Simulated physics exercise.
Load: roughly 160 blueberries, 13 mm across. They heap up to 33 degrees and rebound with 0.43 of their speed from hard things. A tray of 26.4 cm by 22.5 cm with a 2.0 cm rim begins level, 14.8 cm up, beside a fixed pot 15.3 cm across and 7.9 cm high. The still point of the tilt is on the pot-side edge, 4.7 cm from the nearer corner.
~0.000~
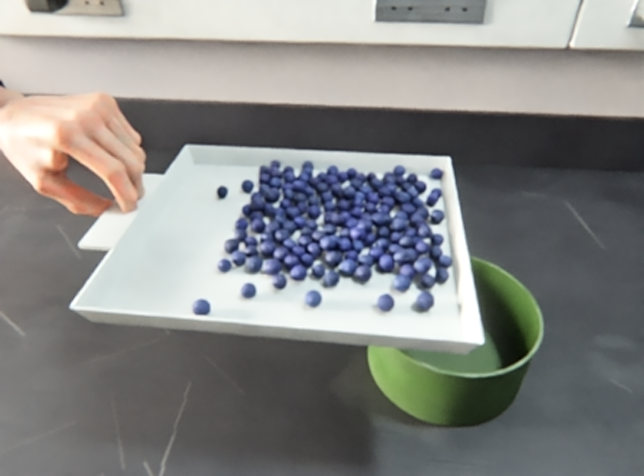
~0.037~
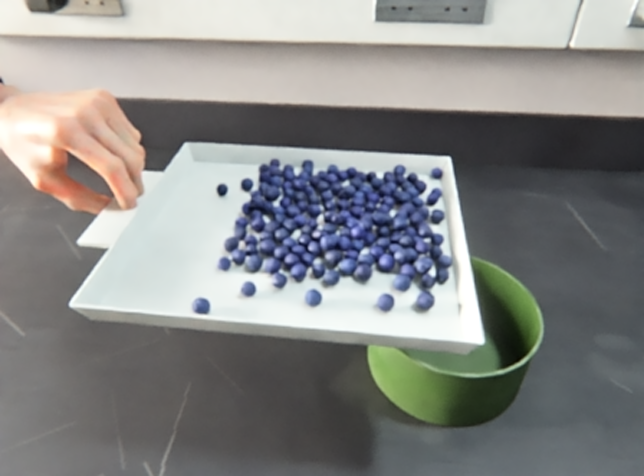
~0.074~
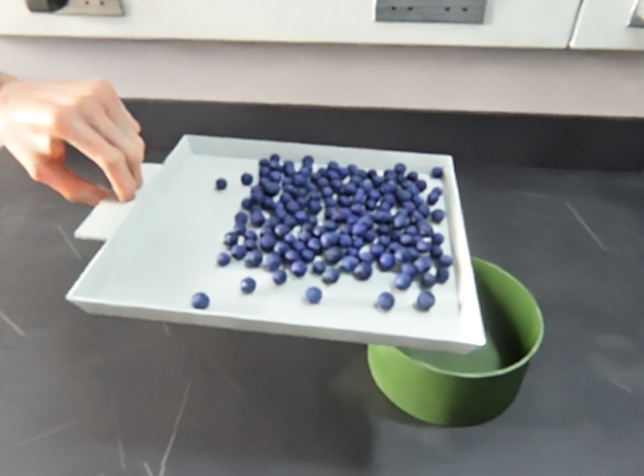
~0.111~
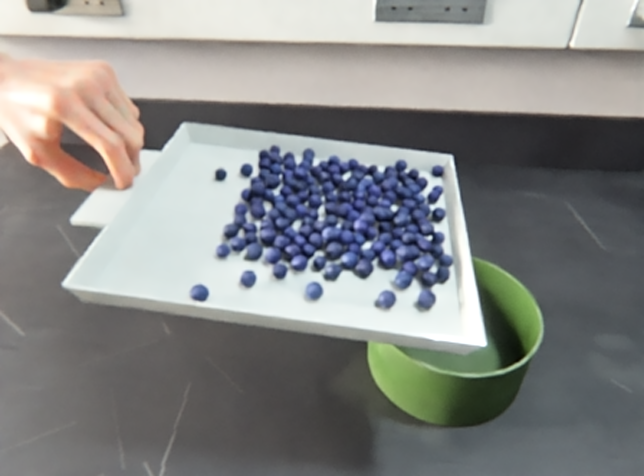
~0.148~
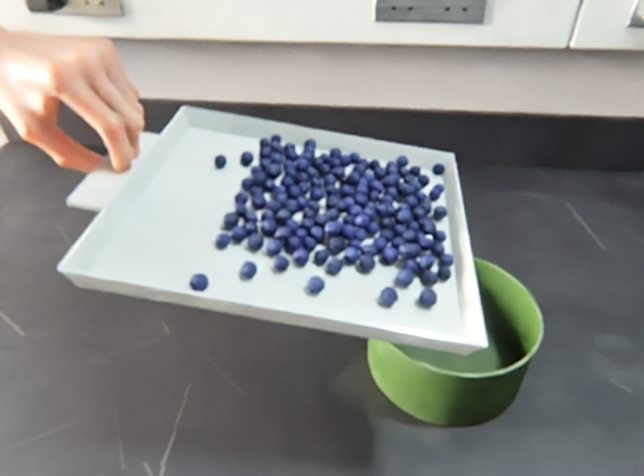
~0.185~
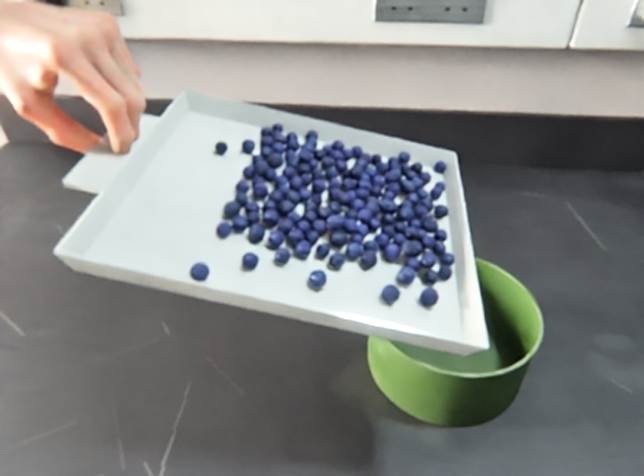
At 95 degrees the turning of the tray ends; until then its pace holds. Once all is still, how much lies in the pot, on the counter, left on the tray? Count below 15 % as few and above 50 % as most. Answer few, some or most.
In the pot: Some; on the counter: Most; left on the tray: Few.
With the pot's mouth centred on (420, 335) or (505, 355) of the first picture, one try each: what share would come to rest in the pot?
About 15 and 65 per cent.
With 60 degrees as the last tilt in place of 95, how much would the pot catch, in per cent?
In that case some 5 per cent.
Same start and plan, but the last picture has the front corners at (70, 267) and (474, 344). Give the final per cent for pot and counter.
Pot 0, counter 100.
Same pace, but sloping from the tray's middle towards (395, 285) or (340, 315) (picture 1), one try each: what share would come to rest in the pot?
Some 0 and 0 per cent.
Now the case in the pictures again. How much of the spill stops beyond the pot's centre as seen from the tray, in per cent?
Roughly 100 per cent.
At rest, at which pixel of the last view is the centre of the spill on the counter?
Around (562, 391).
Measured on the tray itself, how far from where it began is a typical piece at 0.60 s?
Some 4 cm.
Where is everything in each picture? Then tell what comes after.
The first picture shows tray tilt 0 degrees, front corners at (84, 301) and (472, 333); middle of the pieces at (345, 218); pot at (455, 306).
The second picture shows tray tilt 1 degrees, front corners at (83, 299) and (472, 333); middle of the pieces at (345, 217).
The third picture shows tray tilt 2 degrees, front corners at (80, 292) and (473, 334); middle of the pieces at (345, 215).
The fourth picture shows tray tilt 5 degrees, front corners at (77, 280) and (474, 335), lowest corner right front; middle of the pieces at (346, 210).
The fifth picture shows tray tilt 8 degrees, front corners at (73, 264) and (476, 336), lowest corner right front; middle of the pieces at (348, 204).
The sixth picture shows tray tilt 12 degrees, front corners at (70, 247) and (477, 337), lowest corner right front; middle of the pieces at (350, 198); pot at (455, 306). The tray's pace is about 95 degrees a second.
Then, at 0.60 s, tilt 52 degrees; the tray holds 100 %, the pot 0 %.
Then, at 0.87 s, tilt 78 degrees; the tray holds 95 %, the pot 0 %.
Then, at 1.25 s, tilt 95 degrees; the tray holds 5 %, the pot 35 %.
In the end, at 2.1 s, pot 40 %, counter 60 %, tray 0 %.
